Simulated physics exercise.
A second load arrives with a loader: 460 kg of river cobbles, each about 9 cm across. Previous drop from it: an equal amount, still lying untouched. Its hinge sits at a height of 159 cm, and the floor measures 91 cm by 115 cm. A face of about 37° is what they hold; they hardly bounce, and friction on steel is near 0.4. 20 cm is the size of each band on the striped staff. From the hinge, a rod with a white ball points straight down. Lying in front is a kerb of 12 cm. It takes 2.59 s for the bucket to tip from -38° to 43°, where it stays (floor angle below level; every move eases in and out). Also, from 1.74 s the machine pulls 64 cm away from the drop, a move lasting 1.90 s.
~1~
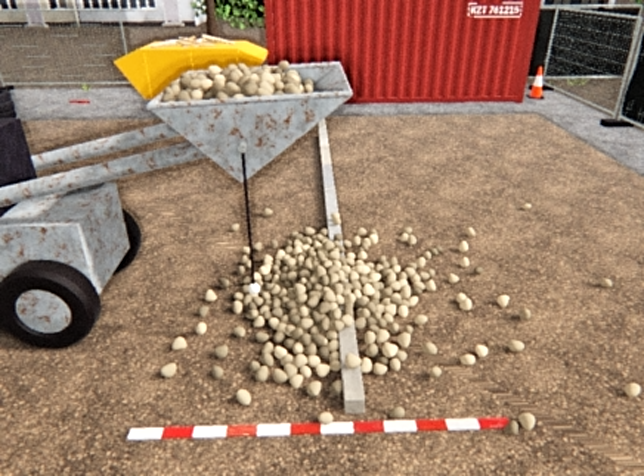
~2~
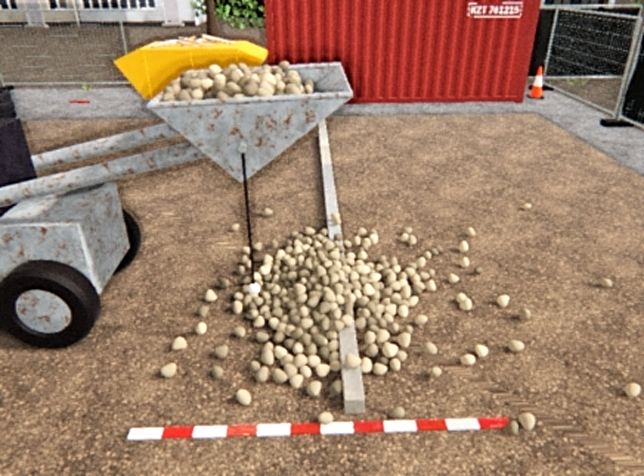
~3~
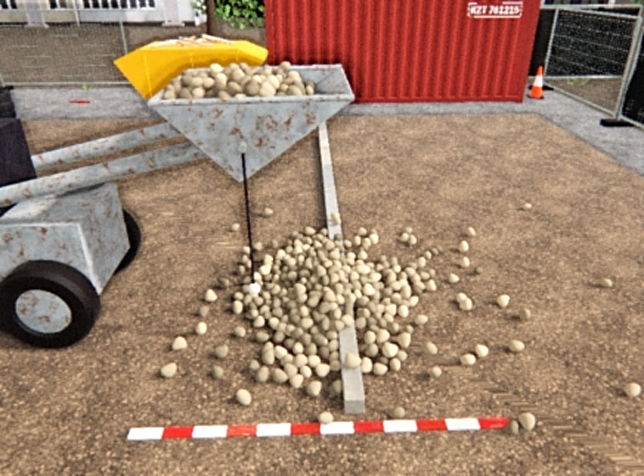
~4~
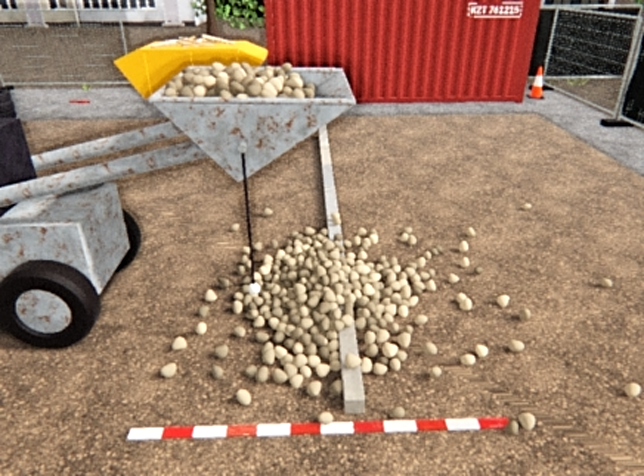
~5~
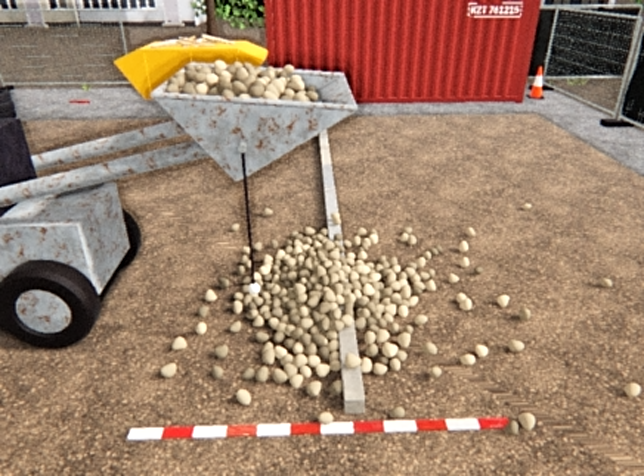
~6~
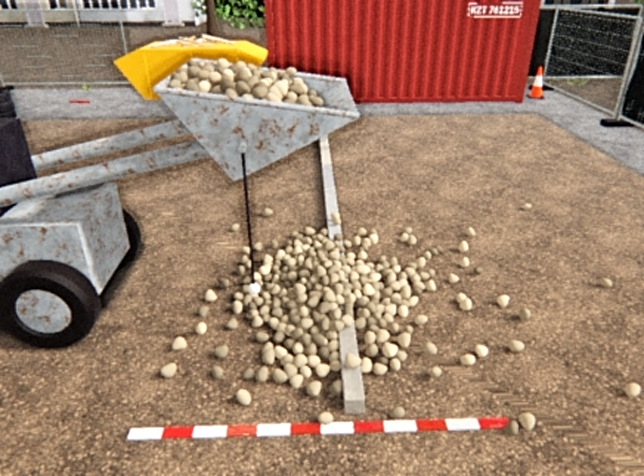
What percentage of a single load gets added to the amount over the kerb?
75 %.
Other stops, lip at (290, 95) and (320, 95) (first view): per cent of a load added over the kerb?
Case one about 30 %, case two about 50 %.
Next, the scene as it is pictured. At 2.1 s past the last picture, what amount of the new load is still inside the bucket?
About 0 per cent.
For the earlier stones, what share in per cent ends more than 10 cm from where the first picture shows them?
Some 15 percent, give or take.
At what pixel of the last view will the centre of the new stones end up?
I'd say close to (378, 285).
Then, 1.3 s after the last picture the floor is at 30°; in per cent of one load, 82 in the bucket, 83 on this side of the kerb, 36 over the kerb; the foremost stones are at (520, 272).
Then, 2.1 s after the last picture the floor is at 43°; in per cent of one load, 0 in the bucket, 103 on this side of the kerb, 97 over the kerb; the foremost stones are at (529, 282).
Then, 3.5 s after the last picture the floor is at 43°; in per cent of one load, 0 in the bucket, 97 on this side of the kerb, 104 over the kerb; the foremost stones are at (561, 294).
Then, 6.2 s after the last picture the floor is at 43°; in per cent of one load, 0 in the bucket, 97 on this side of the kerb, 104 over the kerb; the foremost stones are at (561, 294). Net gain over the kerb, 75.
